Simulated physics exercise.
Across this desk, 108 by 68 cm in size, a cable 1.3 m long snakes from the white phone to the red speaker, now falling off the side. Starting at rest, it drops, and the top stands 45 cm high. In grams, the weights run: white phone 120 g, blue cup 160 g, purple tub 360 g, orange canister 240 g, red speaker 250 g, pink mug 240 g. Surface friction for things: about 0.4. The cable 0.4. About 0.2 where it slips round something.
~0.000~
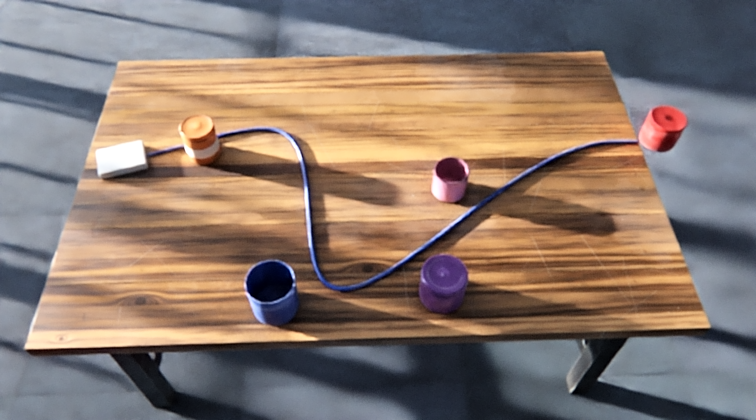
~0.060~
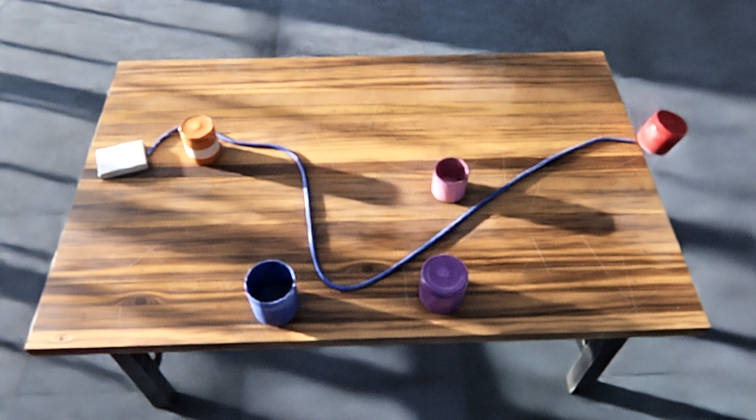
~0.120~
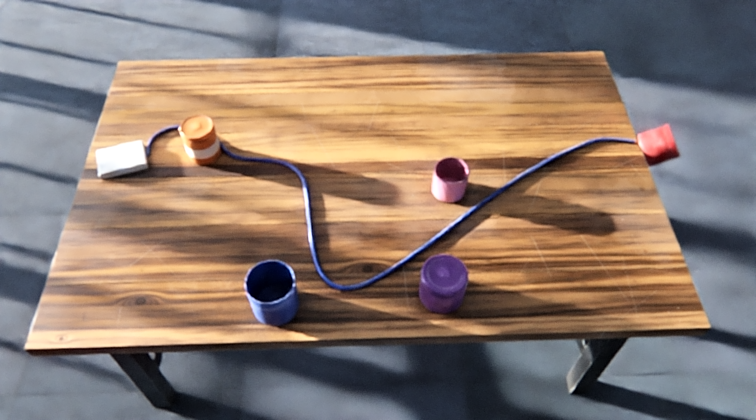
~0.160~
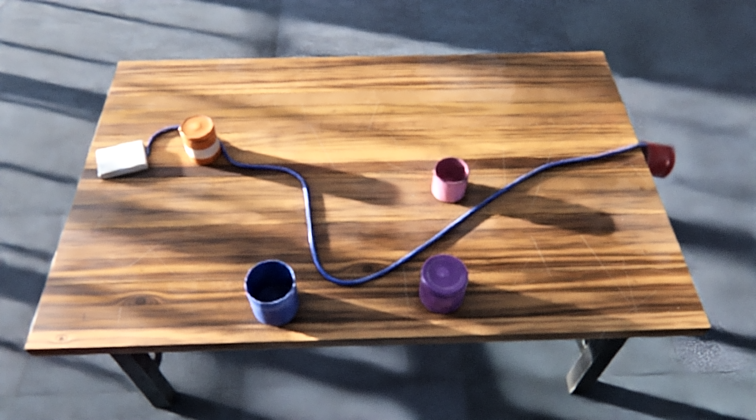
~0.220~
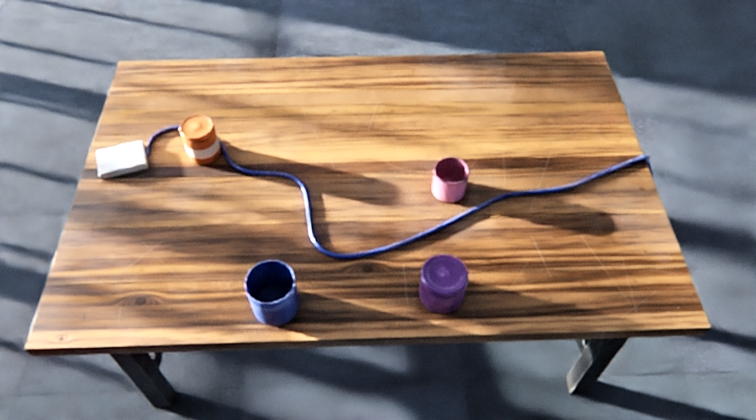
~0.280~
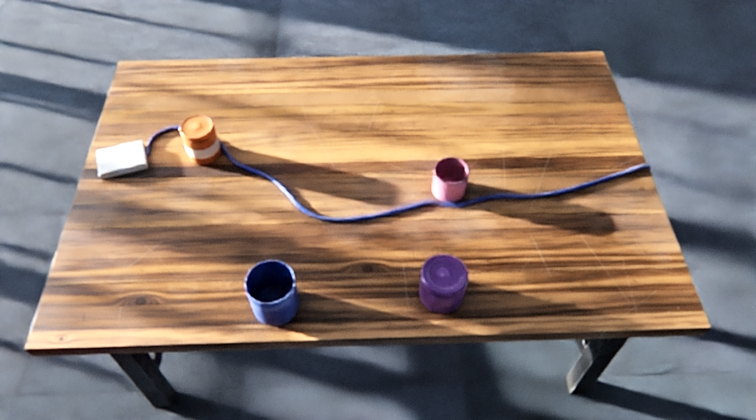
The red speaker tipped off the right edge of the wooden desk and dropped out of sight, pulling the blue cable straighter past the orange canister and pink mug while the white phone stayed put.
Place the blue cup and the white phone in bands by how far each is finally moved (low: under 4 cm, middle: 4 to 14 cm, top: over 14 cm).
Blue cup: Low; white phone: Middle.
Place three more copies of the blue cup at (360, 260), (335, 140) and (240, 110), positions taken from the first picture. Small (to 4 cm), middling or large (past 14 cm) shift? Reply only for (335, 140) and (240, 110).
Slight and slight.
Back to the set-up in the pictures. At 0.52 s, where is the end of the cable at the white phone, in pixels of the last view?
You'll find it near pixel (191, 143).
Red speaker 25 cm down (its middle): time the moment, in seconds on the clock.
Answer: 0.30 s on the clock.
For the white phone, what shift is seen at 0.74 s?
The white phone is around 8 cm from where it began.
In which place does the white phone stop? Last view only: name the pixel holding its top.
Near (165, 144).
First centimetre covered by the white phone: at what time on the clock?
White phone: 0.38 s.
After 0.5 s, the cable's tail end at (191, 143); white phone 8 cm off its start, red speaker over the edge.
After 0.7 s, the cable's tail end at (191, 143); white phone 8 cm off its start, red speaker over the edge.
After 1.0 s, the cable's tail end at (191, 143); white phone 8 cm off its start at (165, 144), red speaker over the edge.
After 1.2 s, the cable's tail end at (191, 143); white phone 8 cm off its start, red speaker over the edge.
After 2.4 s, the cable's tail end at (191, 143); white phone 8 cm off its start at (165, 144), blue cup 0 cm off its start at (270, 281), red speaker over the edge.
